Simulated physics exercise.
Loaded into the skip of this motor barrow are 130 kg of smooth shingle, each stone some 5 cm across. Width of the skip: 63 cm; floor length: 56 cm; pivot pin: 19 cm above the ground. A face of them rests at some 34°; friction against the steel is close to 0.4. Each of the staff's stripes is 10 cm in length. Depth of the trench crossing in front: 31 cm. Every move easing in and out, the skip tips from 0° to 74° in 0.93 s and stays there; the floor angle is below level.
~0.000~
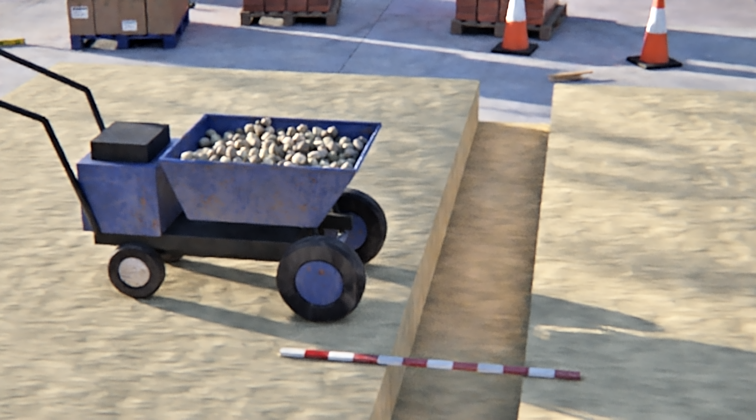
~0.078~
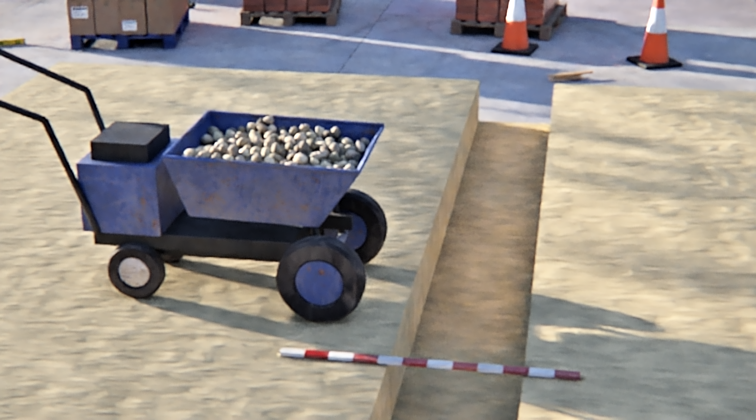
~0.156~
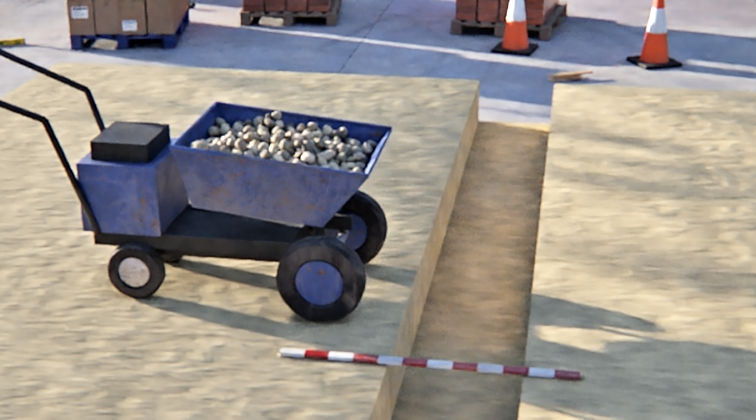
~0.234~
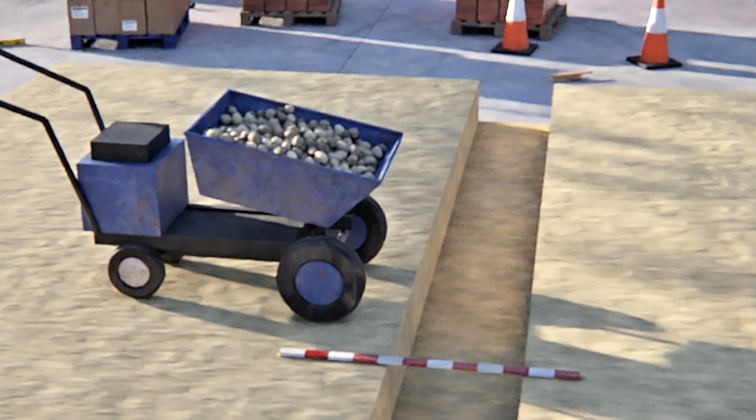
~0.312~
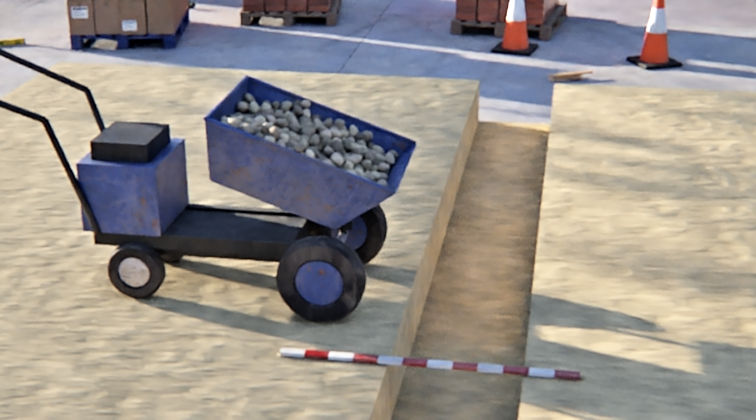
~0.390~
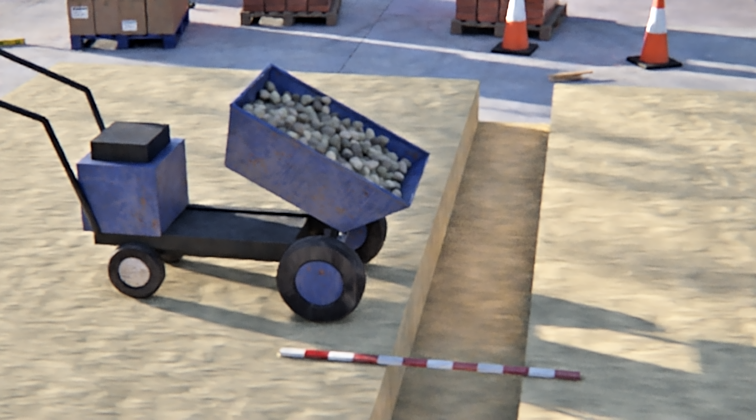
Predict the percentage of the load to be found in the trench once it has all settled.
Roughly 88 percent of the load ends up there.
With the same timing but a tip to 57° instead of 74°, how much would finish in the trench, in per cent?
It would come to about 55 percent.
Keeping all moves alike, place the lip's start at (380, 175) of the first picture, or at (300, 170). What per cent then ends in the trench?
It comes to about 65 and 100 in a hundred.
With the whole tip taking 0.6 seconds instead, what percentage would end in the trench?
In that case some 75 per cent.
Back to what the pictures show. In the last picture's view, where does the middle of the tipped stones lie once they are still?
I'd point to around (493, 350).
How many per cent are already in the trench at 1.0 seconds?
Close to 45 per cent at that time.
After 0.7 s the floor is at 63°; 100 % in the skip; the foremost stones are at (450, 240).
After 1.0 s the floor is at 74°; 52 % in the skip, 45 % in the trench, 3 % past the trench; the foremost stones are at (558, 309).
After 1.4 s the floor is at 74°; 17 % in the skip, 71 % in the trench, 12 % past the trench; the foremost stones are at (681, 319).
After 3.3 s the floor is at 74°; 0 % in the skip, 88 % in the trench, 12 % past the trench; the foremost stones are past the picture's edge.
